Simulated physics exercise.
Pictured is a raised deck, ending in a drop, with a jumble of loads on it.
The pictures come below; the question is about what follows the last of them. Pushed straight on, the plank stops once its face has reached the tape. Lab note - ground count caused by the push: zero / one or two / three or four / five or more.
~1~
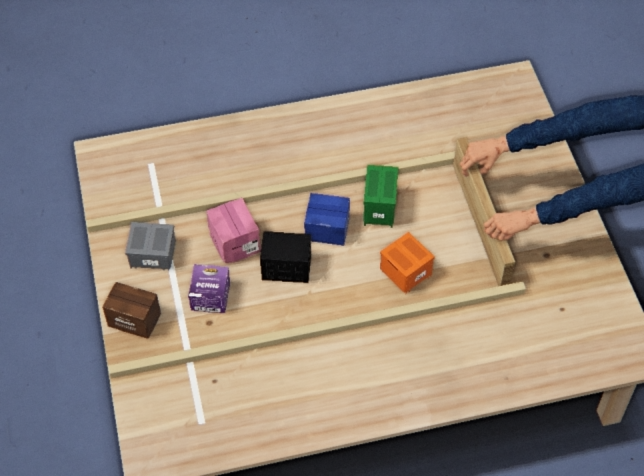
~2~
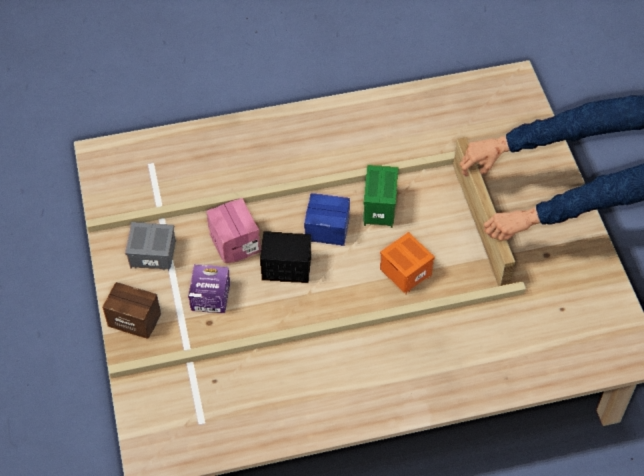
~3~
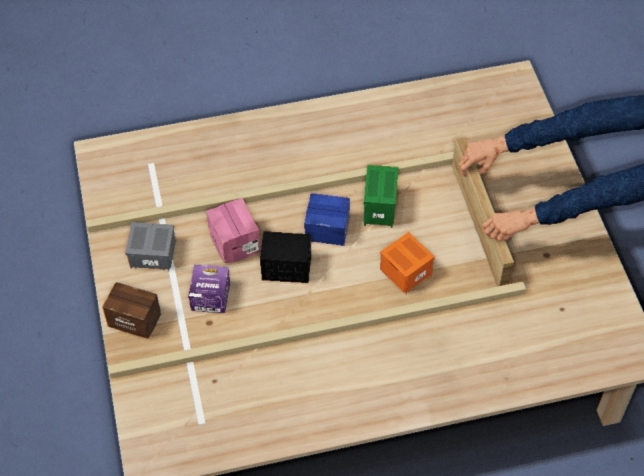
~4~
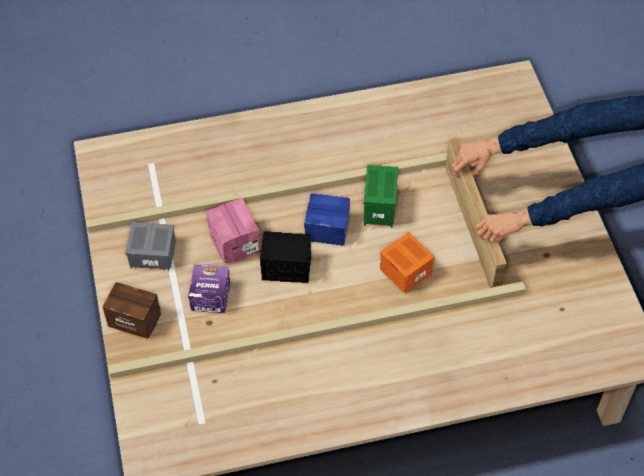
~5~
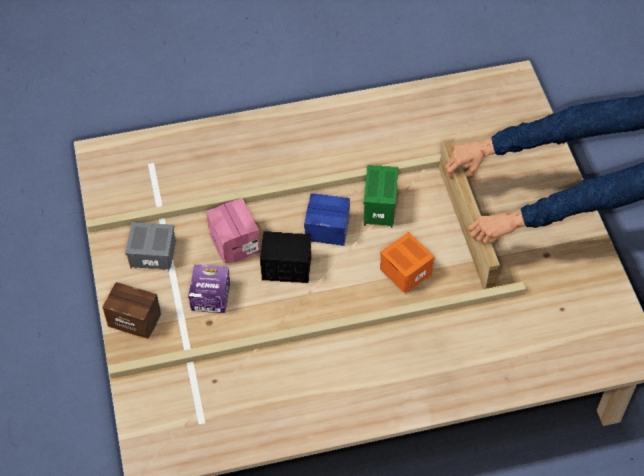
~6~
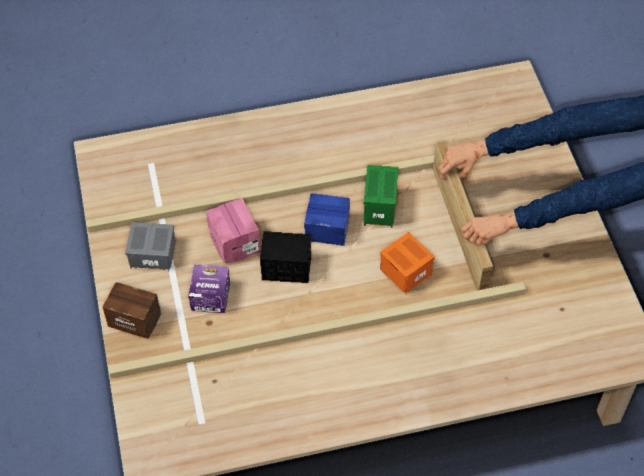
Ground count: Three or four.
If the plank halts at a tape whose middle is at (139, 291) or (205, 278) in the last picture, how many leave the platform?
The counts would come to 6 and 2.
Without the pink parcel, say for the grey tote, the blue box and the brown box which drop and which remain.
The grey tote falls away while the blue box remains in place, and the brown box falls away.
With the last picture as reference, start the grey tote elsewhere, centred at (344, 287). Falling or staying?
Put there, it simply holds its spot.
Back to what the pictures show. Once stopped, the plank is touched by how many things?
I count 2 of them.
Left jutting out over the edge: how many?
Answer: 2.
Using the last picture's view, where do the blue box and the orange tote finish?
Blue box at about (116, 258), orange tote at about (160, 307).
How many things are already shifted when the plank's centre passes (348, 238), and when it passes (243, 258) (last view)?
Counting first: 3, next 8.
Soon after, none off yet; brown box at rest near (132, 311); grey tote at rest near (151, 246); purple box at rest near (210, 289).
At rest, the number that fall off is three or four; fallen, pink parcel, grey tote and brown box.
